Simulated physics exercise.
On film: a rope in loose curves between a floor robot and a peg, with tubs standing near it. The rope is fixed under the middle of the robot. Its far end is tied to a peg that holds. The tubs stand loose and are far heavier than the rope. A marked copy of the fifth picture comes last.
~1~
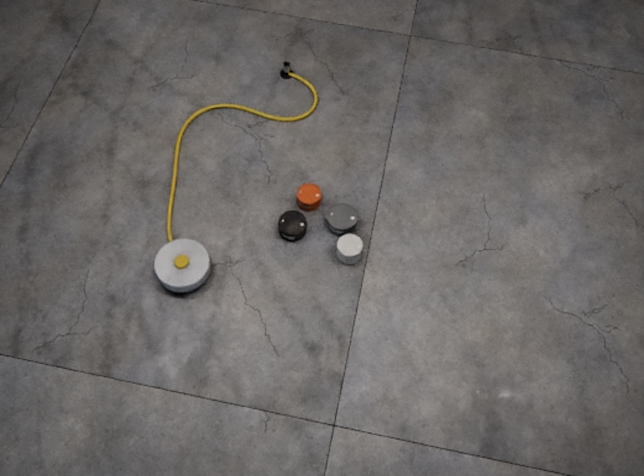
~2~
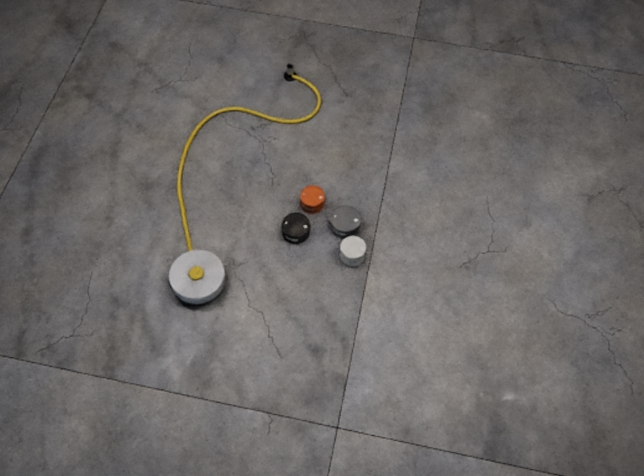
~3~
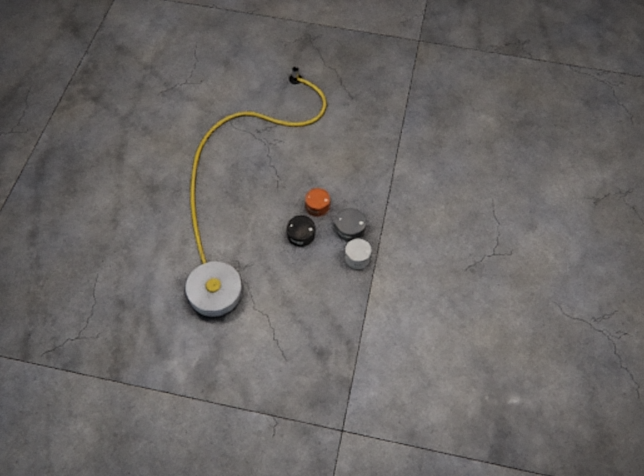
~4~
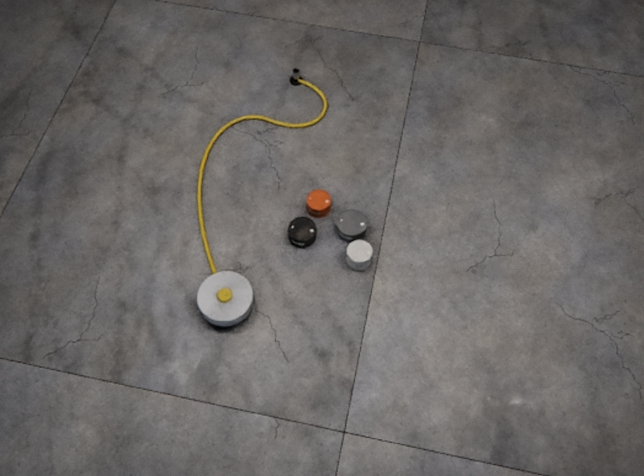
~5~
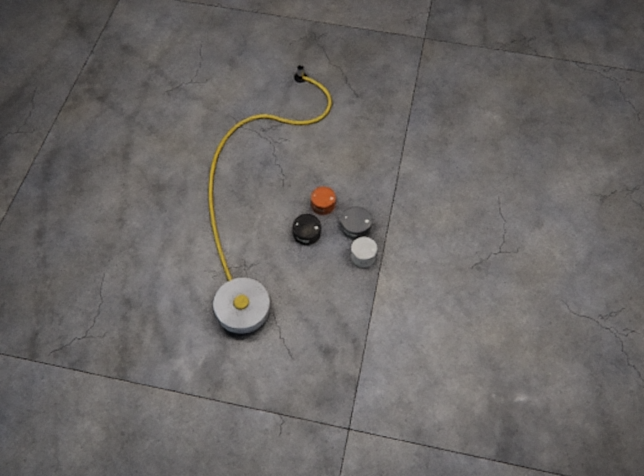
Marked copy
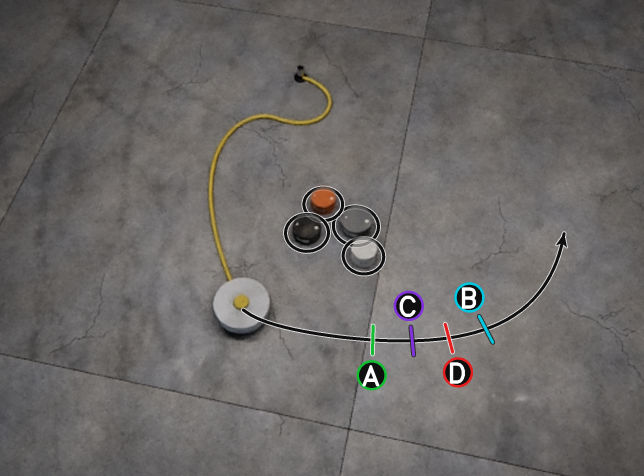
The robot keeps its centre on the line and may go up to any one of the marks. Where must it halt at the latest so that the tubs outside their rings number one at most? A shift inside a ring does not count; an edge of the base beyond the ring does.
As far as tick B.
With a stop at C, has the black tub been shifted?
No.
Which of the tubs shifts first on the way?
The black one.
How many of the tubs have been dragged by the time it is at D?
By then, none.
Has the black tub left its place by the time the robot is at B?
Yes.
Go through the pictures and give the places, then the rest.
The first frame shows peg (287, 69); grey tub (342, 220); white tub (350, 249).
The second frame shows robot (198, 277); orange tub (312, 200).
The third frame shows robot (215, 289); peg (296, 74).
The fourth frame shows robot (226, 299); white tub (359, 255).
The fifth frame shows robot (242, 306); black tub (307, 229); peg (301, 73); grey tub (356, 223).
On the marked copy, A at (373, 340); B at (486, 329); C at (412, 341); D at (449, 338); the route from (243, 310) via (440, 339) to (564, 234).
With B. Early on, robot (324, 331).
Further on, robot (413, 337).
At the end, robot (488, 325); black tub (317, 225); one over the rings.
As for the rest, A is within the limit but short; C is within the limit but short; D is within the limit but short.
